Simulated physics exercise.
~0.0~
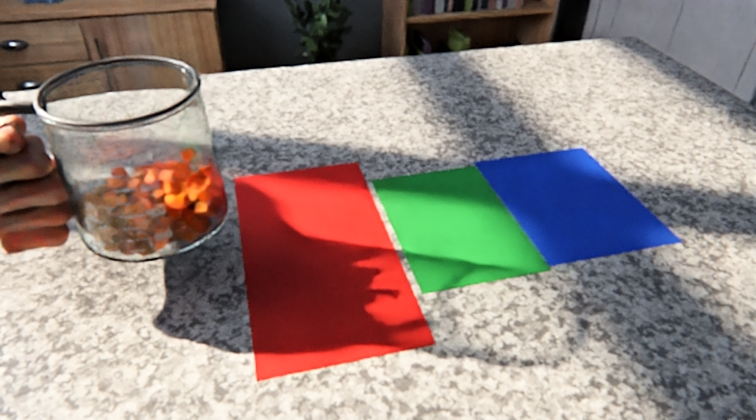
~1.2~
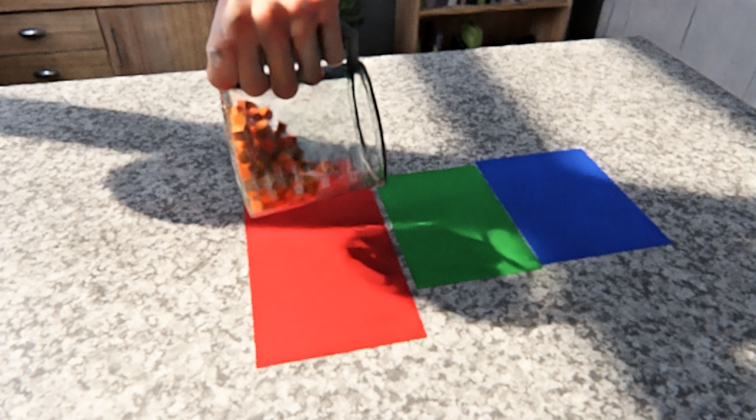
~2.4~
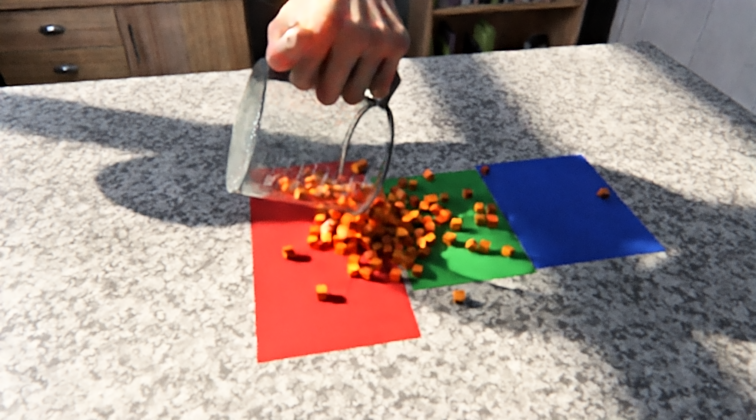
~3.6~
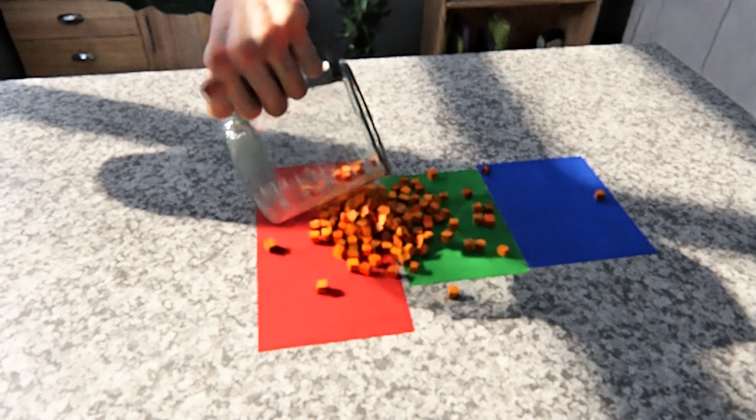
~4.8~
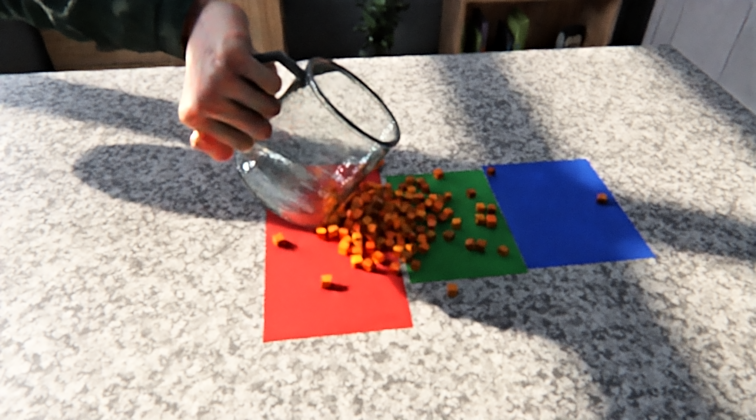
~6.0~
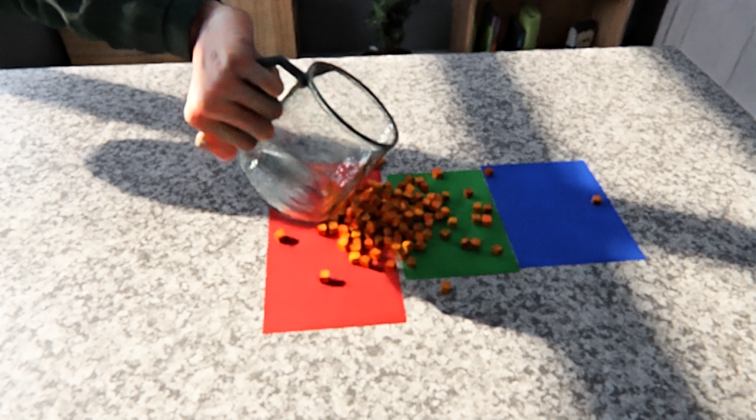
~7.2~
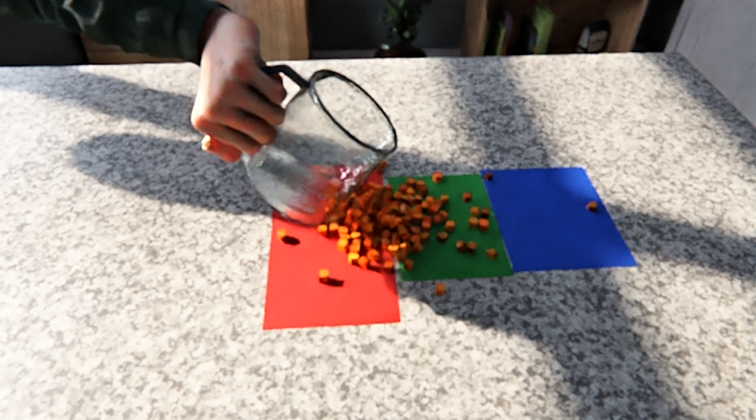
Hand tipping a glass jug of orange carrot cubes onto red and green mats, then tilting it partly back beside the scattered pile.
